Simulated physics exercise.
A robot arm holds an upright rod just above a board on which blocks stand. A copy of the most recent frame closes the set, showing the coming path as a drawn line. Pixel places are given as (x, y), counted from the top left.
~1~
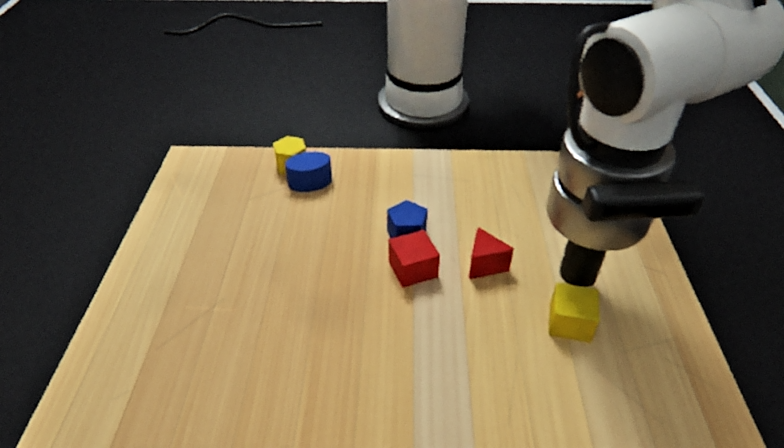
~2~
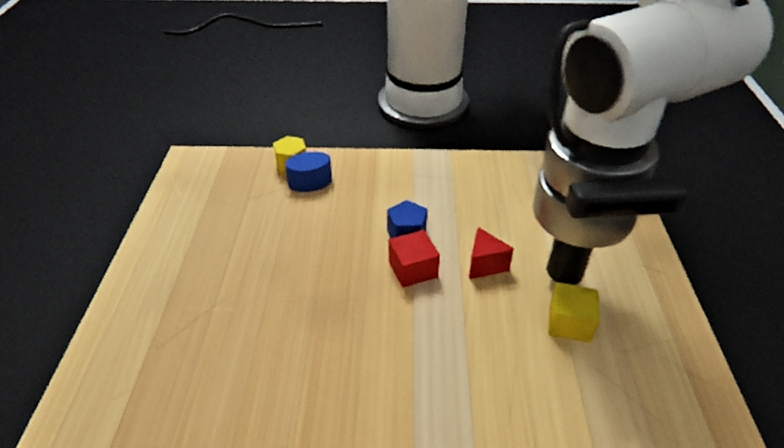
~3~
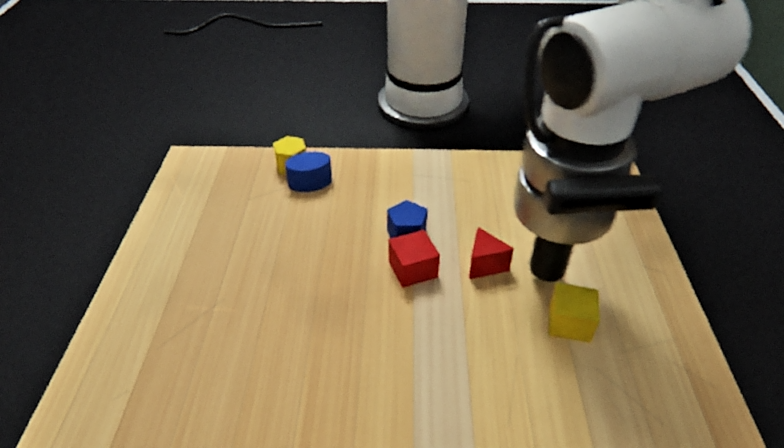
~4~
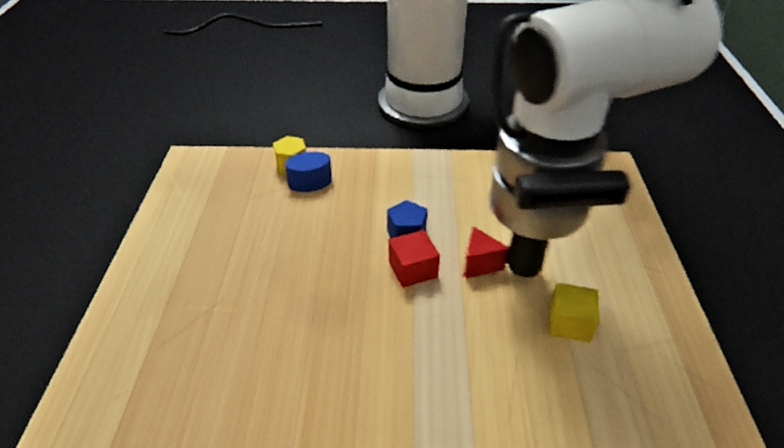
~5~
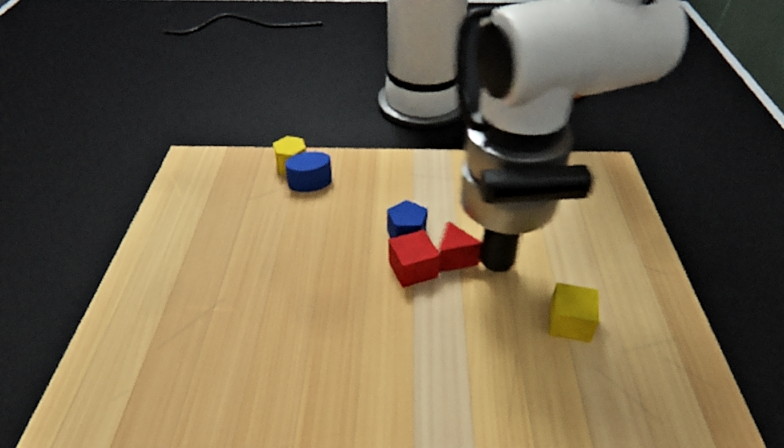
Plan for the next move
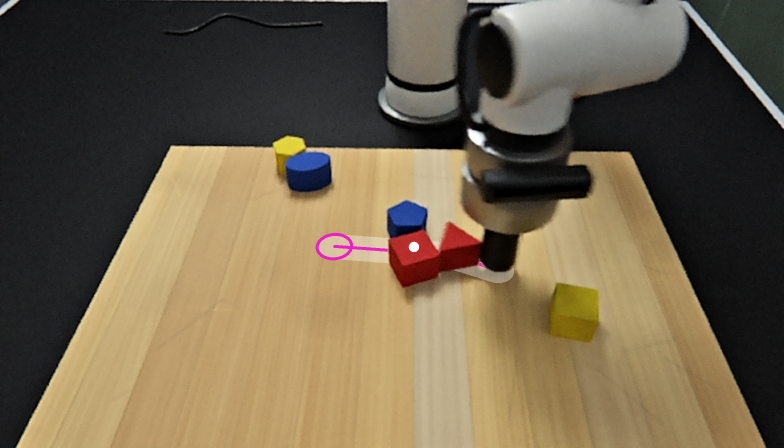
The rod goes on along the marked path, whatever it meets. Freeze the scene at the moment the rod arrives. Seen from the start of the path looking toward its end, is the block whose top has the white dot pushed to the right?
That would be a no.
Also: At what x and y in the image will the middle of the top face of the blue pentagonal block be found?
Its top middle will sit at (372, 198).
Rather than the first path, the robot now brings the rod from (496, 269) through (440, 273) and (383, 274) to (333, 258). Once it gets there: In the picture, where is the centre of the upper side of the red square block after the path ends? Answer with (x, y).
The middle of its upper face will lie at (310, 216).
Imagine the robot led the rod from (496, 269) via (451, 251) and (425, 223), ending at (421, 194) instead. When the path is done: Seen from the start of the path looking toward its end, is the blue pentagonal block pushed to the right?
No - that is not the case.
Drawn move, from (496, 269) via (415, 252), ending at (334, 246); the dot is on the red square block.
On the path given first. One third of the way, rod (443, 245); blue pentagonal block (391, 209), turned 50° clockwise; red square block (400, 249), turned 30° anticlockwise; red three-sided block (413, 227), turned 65° anticlockwise.
Two thirds of the way, rod (387, 240); blue pentagonal block (372, 199), turned 80° clockwise; red square block (384, 256), turned 60° anticlockwise; red three-sided block (359, 218), turned 40° anticlockwise.
At the end, rod (333, 236); blue pentagonal block (372, 198), turned 80° clockwise; red square block (384, 256), turned 60° anticlockwise; red three-sided block (313, 209), turned 20° anticlockwise; yellow square block still.
